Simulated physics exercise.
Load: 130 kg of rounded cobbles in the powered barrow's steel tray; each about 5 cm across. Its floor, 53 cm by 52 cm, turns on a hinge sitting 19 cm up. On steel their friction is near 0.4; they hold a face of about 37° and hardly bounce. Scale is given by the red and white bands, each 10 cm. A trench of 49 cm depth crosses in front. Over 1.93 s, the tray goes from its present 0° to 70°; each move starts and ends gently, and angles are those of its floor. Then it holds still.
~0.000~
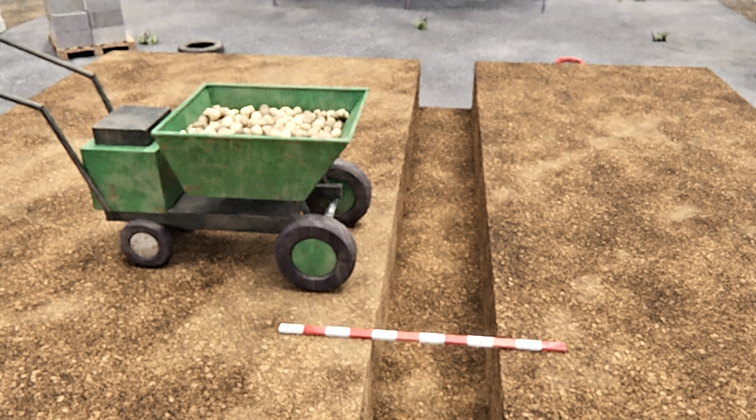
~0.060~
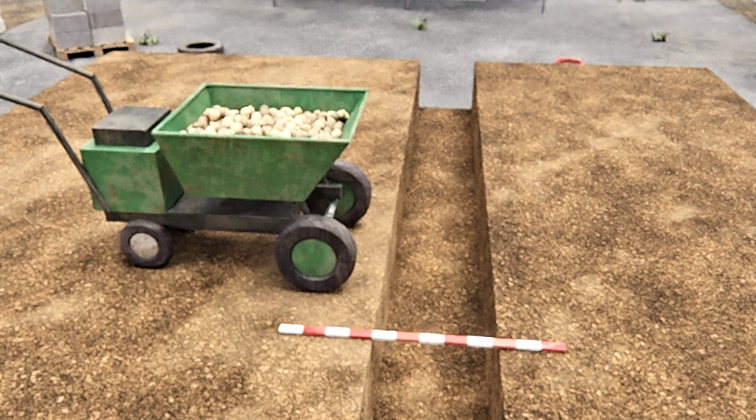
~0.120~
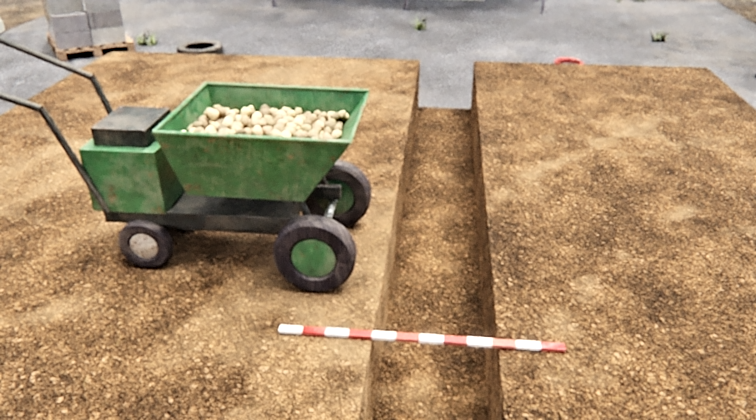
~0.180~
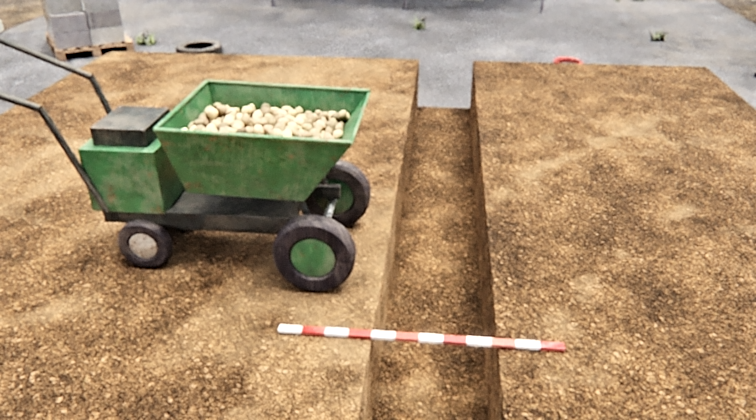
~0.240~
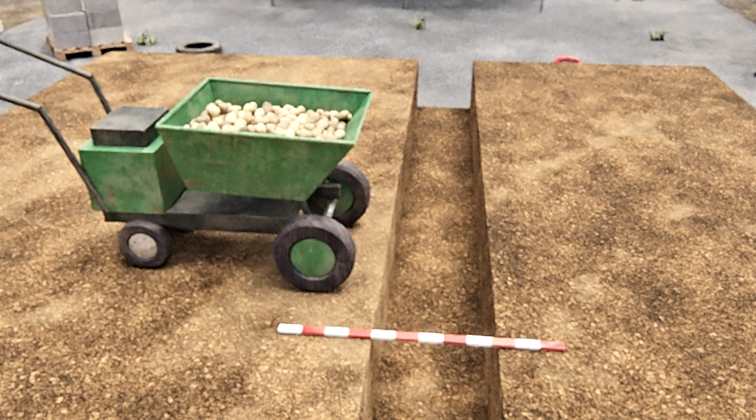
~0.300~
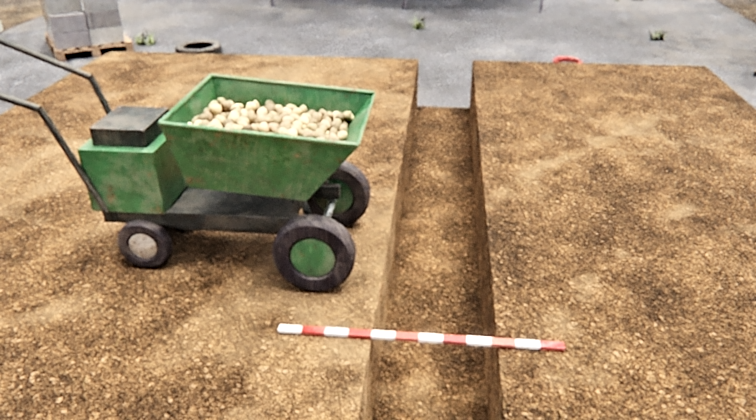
A green cart's tray of pale stones tilts slightly toward the trench on the right.
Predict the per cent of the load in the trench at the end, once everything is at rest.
Near 76 per cent.
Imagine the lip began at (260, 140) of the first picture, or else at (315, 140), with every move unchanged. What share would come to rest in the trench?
Estimates: 100 % then 100 %.
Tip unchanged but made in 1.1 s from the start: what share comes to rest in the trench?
Around 65 per cent would end in the trench.
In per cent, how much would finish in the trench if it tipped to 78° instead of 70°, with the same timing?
Share in trench: Approx. 75%.
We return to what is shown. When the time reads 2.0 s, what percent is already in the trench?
By that point it's something like 25 in a hundred.
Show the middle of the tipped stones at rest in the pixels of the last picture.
In the last view, about (464, 324).
After 1.5 s the floor is at 59°; 100 % in the tray; the foremost stones are at (441, 203).
After 2.0 s the floor is at 70°; 62 % in the tray, 26 % in the trench, 12 % past the trench; the foremost stones are at (551, 244).
After 2.4 s the floor is at 70°; 34 % in the tray, 42 % in the trench, 24 % past the trench; the foremost stones are at (633, 270).
After 4.3 s the floor is at 70°; 0 % in the tray, 76 % in the trench, 24 % past the trench; the foremost stones are at (680, 278).
